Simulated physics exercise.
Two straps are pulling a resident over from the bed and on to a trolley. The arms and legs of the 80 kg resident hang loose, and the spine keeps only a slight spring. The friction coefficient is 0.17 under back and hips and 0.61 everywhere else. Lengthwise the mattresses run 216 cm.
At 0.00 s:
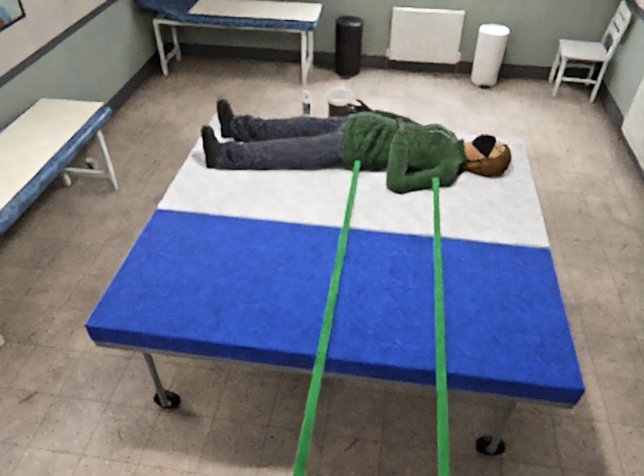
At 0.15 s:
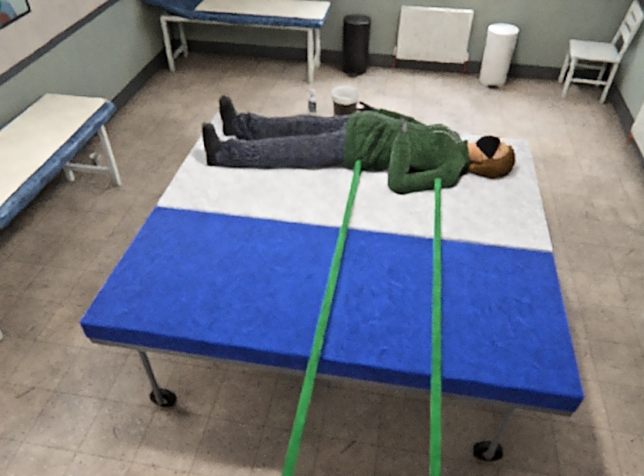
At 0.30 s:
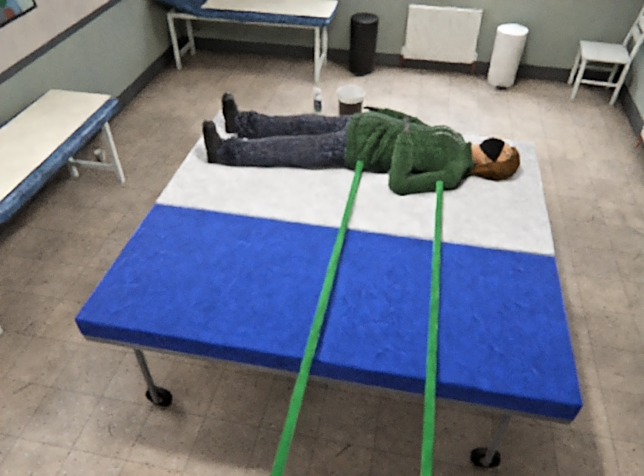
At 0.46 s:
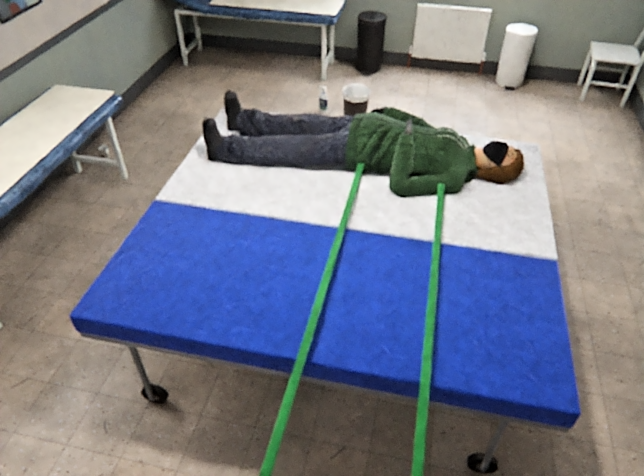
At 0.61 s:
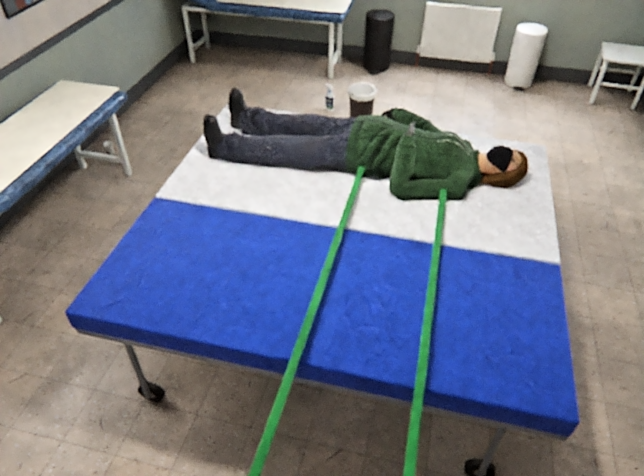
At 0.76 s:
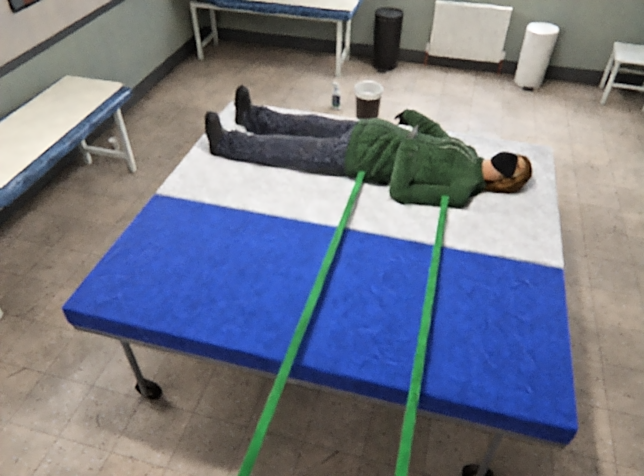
A person in a green top lay nearly still across a white mattress beside a blue one, as two green straps stretched toward the viewer shifted slightly and the view of the room slowly drifted.
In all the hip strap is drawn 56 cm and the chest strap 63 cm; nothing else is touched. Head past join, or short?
Short.
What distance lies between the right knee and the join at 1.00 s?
It sits around 66 cm short of the mark.
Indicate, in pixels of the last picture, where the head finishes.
(513, 232).
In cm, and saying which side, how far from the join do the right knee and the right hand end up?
Result: Right knee = 48 cm short, right hand = 88 cm short.
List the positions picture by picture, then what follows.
The first picture shows head (491, 158), right ankle (236, 129), left ankle (221, 157); hip strap drawn 0 cm.
The second picture shows head (495, 159), right ankle (238, 126), left ankle (222, 154); hip strap drawn 0 cm.
The third picture shows head (499, 161), right ankle (240, 125), left ankle (223, 153); hip strap drawn 1 cm.
The fourth picture shows head (503, 164), right ankle (242, 122), left ankle (223, 150); hip strap drawn 4 cm.
The fifth picture shows head (507, 167), right ankle (246, 120), left ankle (224, 148); hip strap drawn 8 cm.
The sixth picture shows head (510, 172), right ankle (250, 119), left ankle (226, 145); hip strap drawn 14 cm.
After 1.00 s the head is 48 cm short of the join, near (509, 184) in the last picture's view.
After 1.50 s the head is 19 cm short of the join, near (512, 218) in the last picture's view.
After 2.00 s the head is 8 cm short of the join, near (513, 232) in the last picture's view; the right ankle 71 cm short of the join.
At rest, 2.7 s, head stops short of the join; left hand crosses the join; right hand stops short of the join; left ankle stops short of the join; right ankle stops short of the join; right knee stops short of the join.
